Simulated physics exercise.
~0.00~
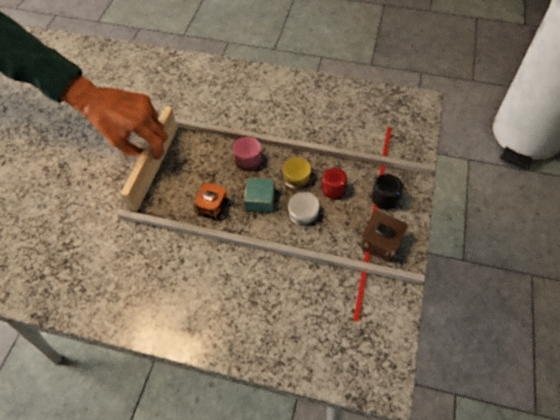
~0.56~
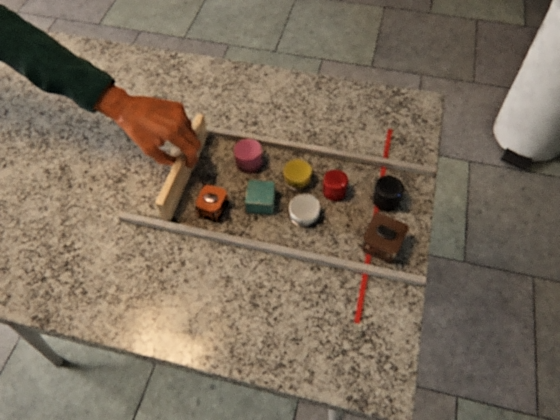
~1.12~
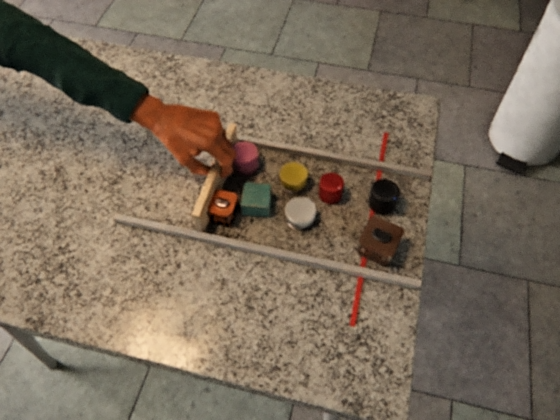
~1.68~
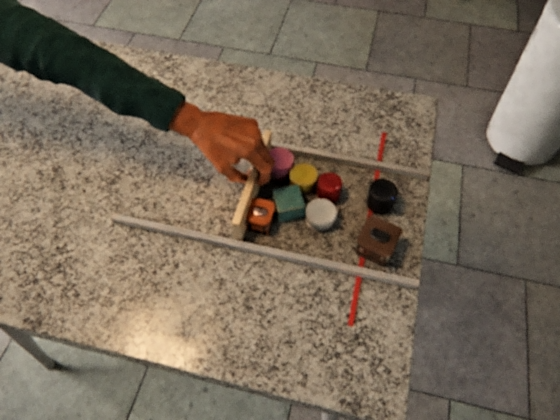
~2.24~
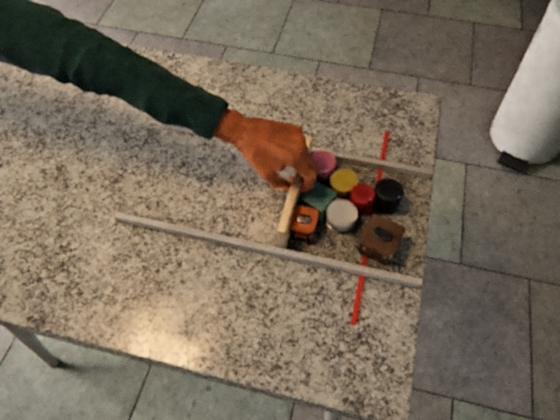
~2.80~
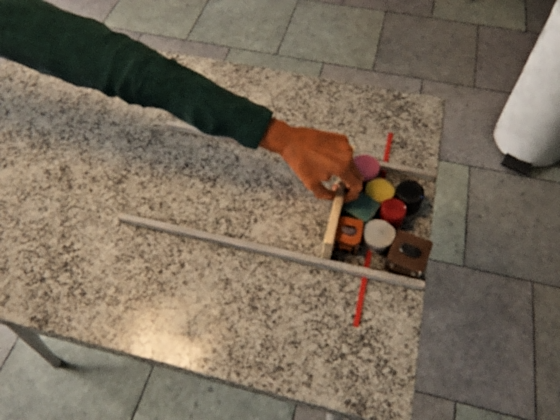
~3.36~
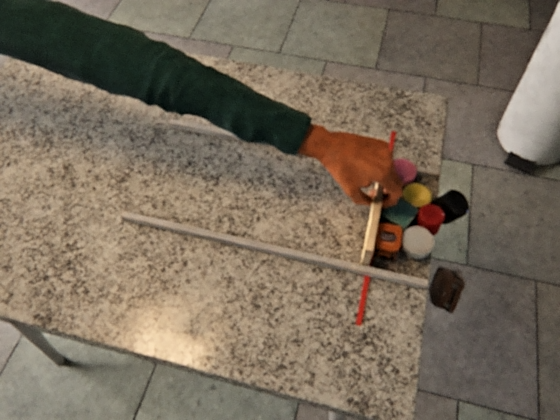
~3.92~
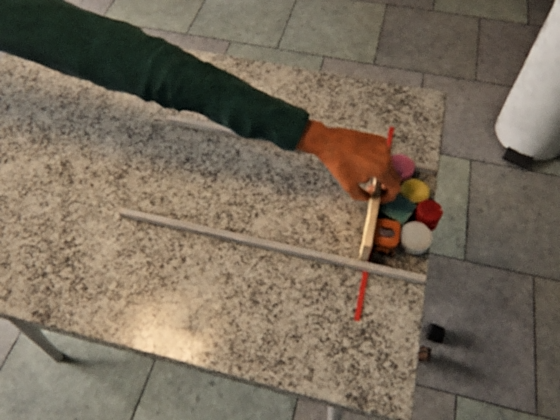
At the start, a hand in a dark green sleeve holds an upright wooden board between two rails on a speckled table, with eight small objects scattered to its right. The hand slides the board rightward, and it reaches the orange case first. The pink tub and turquoise block then move along too, bunching against the yellow, white and red pieces. Near the red tape, the whole cluster crowds toward the table's right edge. The brown case tips off, then the black lid drops as well, while the board stops at the tape and the other six stay on the table.
